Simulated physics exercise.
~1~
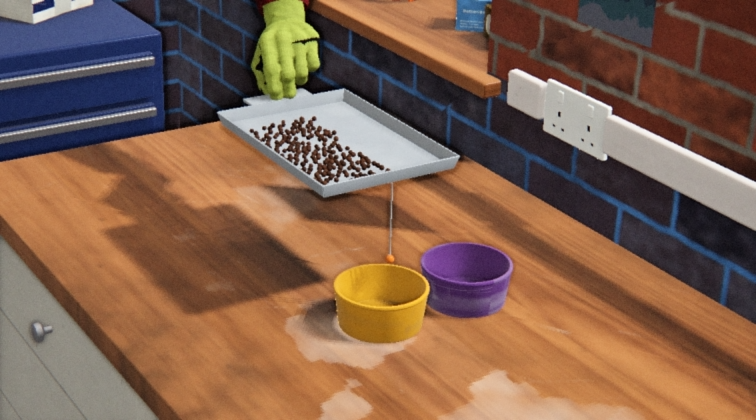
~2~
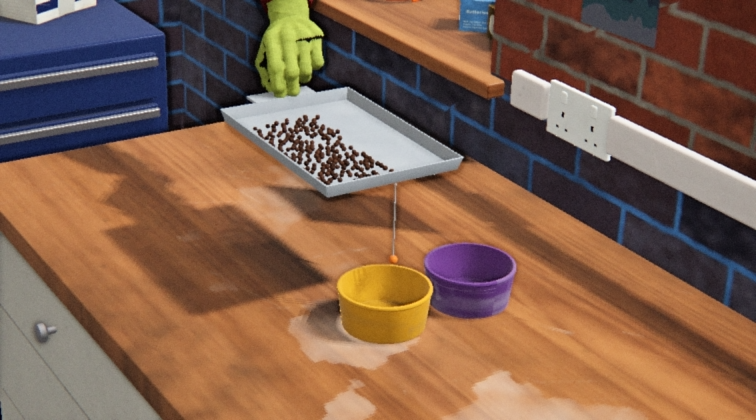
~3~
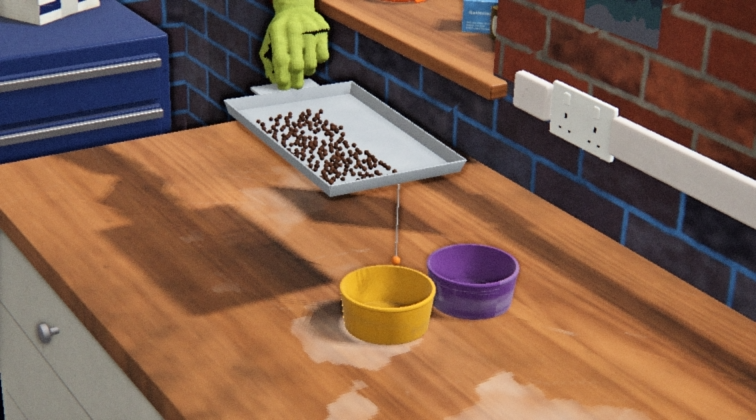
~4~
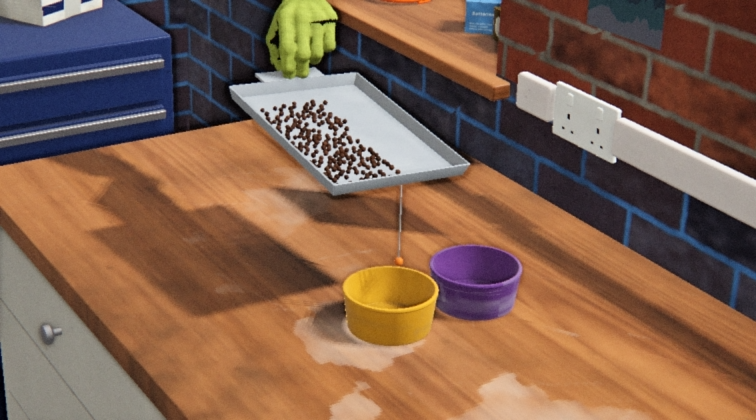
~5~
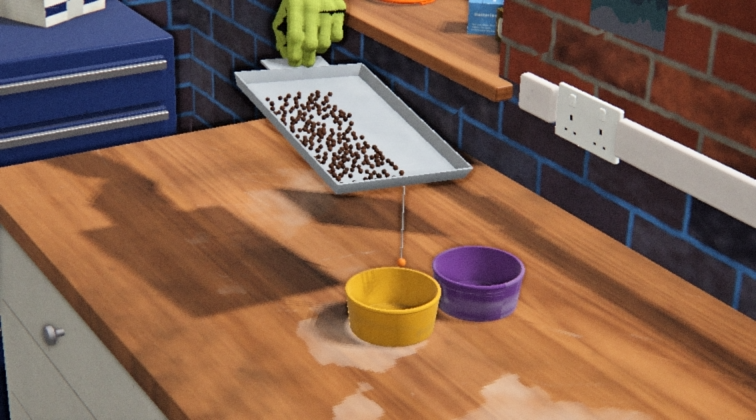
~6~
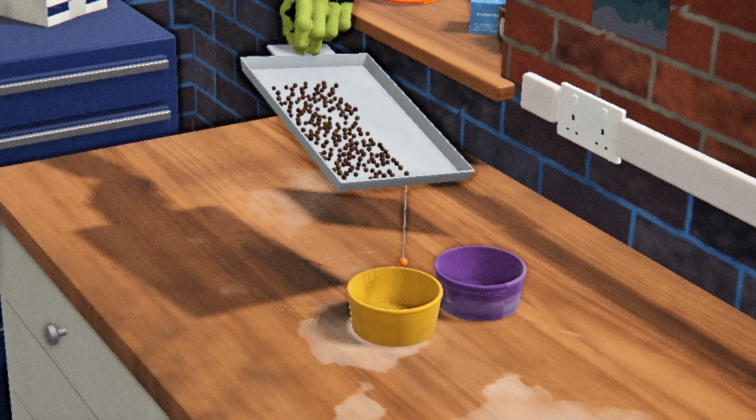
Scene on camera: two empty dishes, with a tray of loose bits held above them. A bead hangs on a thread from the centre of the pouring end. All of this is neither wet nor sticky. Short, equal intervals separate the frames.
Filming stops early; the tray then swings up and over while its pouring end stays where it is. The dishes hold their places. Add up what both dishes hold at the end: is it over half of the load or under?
It comes to over half.
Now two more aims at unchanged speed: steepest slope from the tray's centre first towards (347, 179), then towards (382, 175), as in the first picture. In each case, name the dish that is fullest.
One gives the leftmost dish and two gives the leftmost dish.
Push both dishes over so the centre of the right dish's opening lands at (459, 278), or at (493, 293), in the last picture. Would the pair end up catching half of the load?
For the two tries in order: Exceeding half, not as much as half.
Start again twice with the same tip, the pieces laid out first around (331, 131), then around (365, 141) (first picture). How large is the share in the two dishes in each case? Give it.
Respectively 100 and 100 per cent.
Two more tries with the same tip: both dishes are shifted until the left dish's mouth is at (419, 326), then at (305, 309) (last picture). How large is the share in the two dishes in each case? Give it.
You'd get 0 in a hundred the first time and 10 in a hundred the second.
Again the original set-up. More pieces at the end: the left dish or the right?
Well, that is right of the pair.
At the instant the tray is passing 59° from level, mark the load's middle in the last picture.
Around (437, 180).
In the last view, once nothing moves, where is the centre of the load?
Last view, centre at rest - approx. (479, 297).
Shortly afterwards, tray tipped steeply; the bulk on the tray; a little in the right dish; only a few outside both; a little in the air.
Next, tray tipped right over; near a quarter on the tray; only a few in the left dish; near a third in the right dish; a little outside both; near a quarter in the air.
Some moments later, tray tipped past a quarter turn; a little in the left dish; the bulk in the right dish; a little outside both.
In the end, tray tipped past a quarter turn; a little in the left dish; the bulk in the right dish; a little outside both.
